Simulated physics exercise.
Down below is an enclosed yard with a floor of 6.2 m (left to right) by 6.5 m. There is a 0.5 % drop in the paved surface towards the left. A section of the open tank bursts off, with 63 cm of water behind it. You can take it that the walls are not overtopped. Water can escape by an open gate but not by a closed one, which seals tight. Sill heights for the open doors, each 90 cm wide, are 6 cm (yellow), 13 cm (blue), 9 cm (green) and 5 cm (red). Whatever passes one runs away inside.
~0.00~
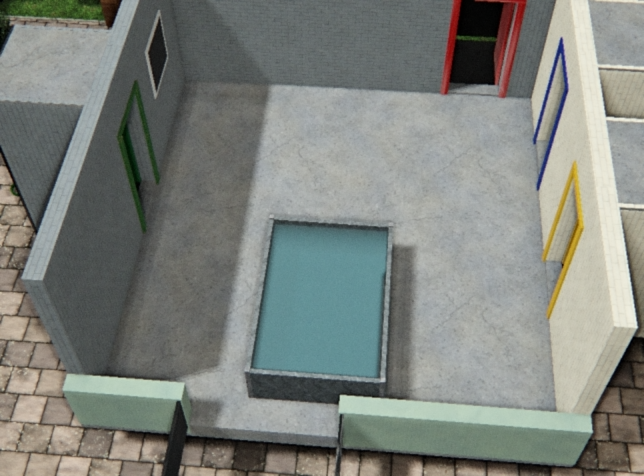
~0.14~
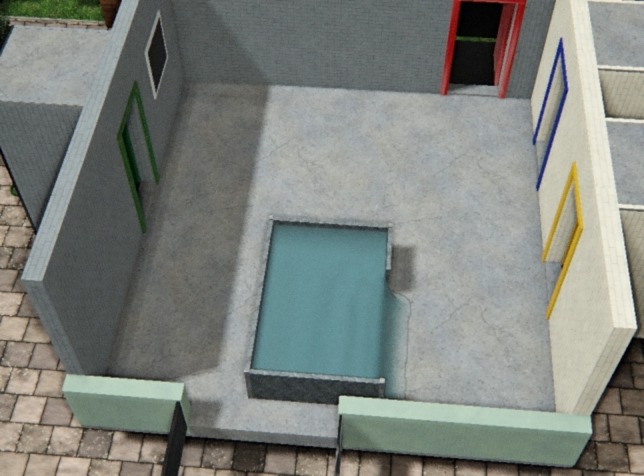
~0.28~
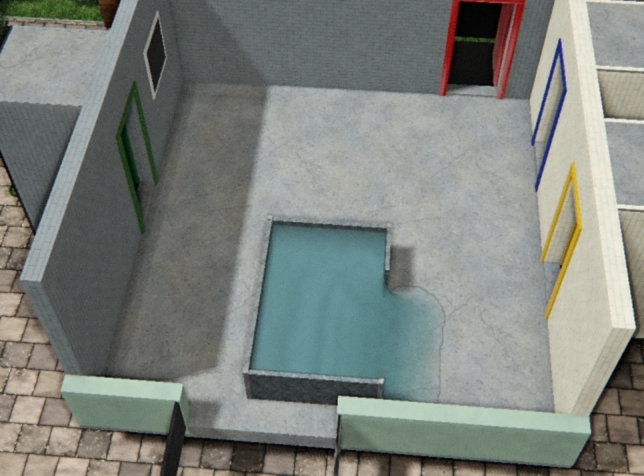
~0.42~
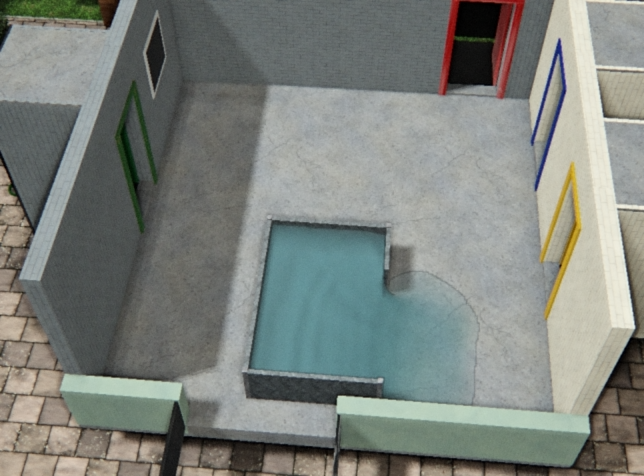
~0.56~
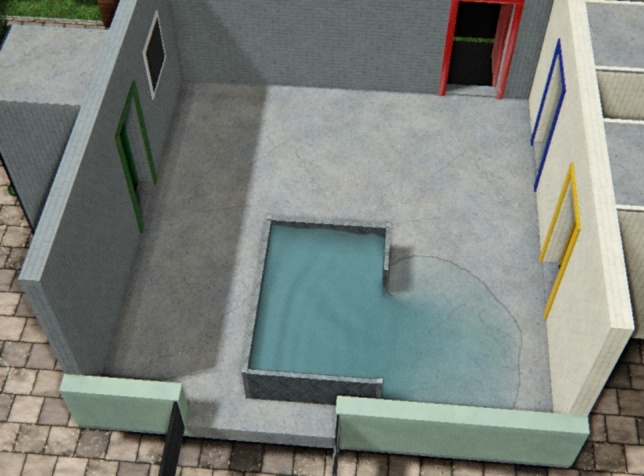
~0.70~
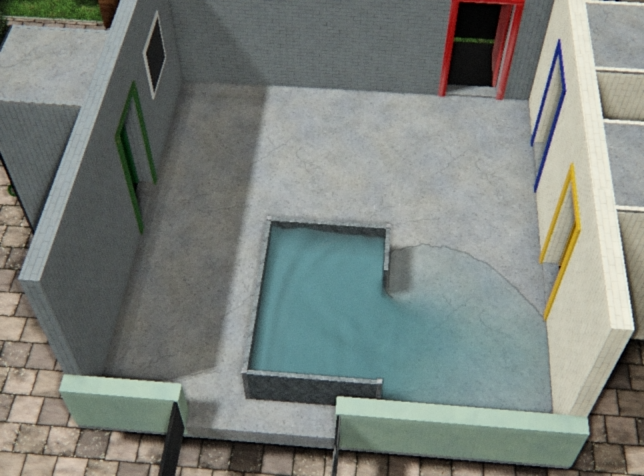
The clip opens on a walled yard with a still, rectangular open tank of blue-green water in the middle. A section of its right side bursts off and water pours out onto the paved floor, then spreads in a widening, curved sheet to the right, reaching the wall by the yellow-edged doorway.
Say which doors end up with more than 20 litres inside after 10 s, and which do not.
Yellow door more than 20 litres inside, blue door not more than 20 litres inside, green door not more than 20 litres inside, red door more than 20 litres inside.
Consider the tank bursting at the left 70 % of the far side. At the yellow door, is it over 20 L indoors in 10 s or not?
Compared with the limit, yellow is less.
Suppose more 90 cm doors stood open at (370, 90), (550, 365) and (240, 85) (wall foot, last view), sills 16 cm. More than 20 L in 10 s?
Well, the first is on the low side, the second is on the high side, and the third is on the low side.
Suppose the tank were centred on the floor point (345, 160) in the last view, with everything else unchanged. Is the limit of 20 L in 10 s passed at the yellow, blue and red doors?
Result - yellow door exceeds it, blue door exceeds it, red door exceeds it.
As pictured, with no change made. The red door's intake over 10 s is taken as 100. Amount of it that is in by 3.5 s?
I'd put it at about 0 per cent by that point.
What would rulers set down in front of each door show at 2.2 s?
Centimetres: Yellow 20 / blue 2 / green 0 / red 0.
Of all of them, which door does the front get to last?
The green door.
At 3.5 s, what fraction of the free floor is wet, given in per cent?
I'd say around 45 % is wet.
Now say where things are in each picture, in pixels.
The first frame shows the open tank at (324, 297) is whole and still, 63 cm deep.
In the second frame, water pours out at (382, 340) and has run 0.9 m, to a hidden place; typically 9 cm deep outside, 63 cm at the open tank's back.
In the third frame, the front is at a hidden place, 1.2 m from the gap at (380, 342); 1.4 m2 of floor is under water; 63 cm left at the back of the open tank.
In the fourth frame, the front is at (455, 295), 1.5 m from the gap at (379, 342); 2.7 m2 of floor is under water; 62 cm left at the back of the open tank.
In the fifth frame, water pours out at (379, 343) and has run 2.0 m, to (513, 327); typically 8 cm deep outside, 56 cm at the open tank's back.
In the sixth frame, the front is at (547, 330), 2.5 m from the gap at (379, 343); 5.7 m2 of floor is under water; 54 cm left at the back of the open tank.
After 1.4 s water covers 20 % of the floor and is deepest (56 cm) near (551, 439); yellow door 15 cm at the sill, 20 L in, blue door not reached, green door not reached, red door not reached.
After 2.2 s water covers 20 % of the floor and is deepest (44 cm) near (509, 435); yellow door 20 cm at the sill, 81 L in, blue door 2 cm at the sill, 0 L in, green door not reached, red door not reached.
After 3.5 s water covers 45 % of the floor and is deepest (25 cm) near (428, 429); yellow door 13 cm at the sill, 151 L in, blue door 7 cm at the sill, 0 L in, green door not reached, red door 9 cm at the sill, 1 L in.
After 6.0 s water covers 60 % of the floor and is deepest (17 cm) near (444, 101); yellow door 9 cm at the sill, 190 L in, blue door 6 cm at the sill, 0 L in, green door not reached, red door 17 cm at the sill, 177 L in.
After 10.0 s water covers 85 % of the floor and is deepest (12 cm) near (192, 86); yellow door 6 cm at the sill, 200 L in, blue door 7 cm at the sill, 0 L in, green door 7 cm at the sill, 0 L in, red door 8 cm at the sill, 292 L in.
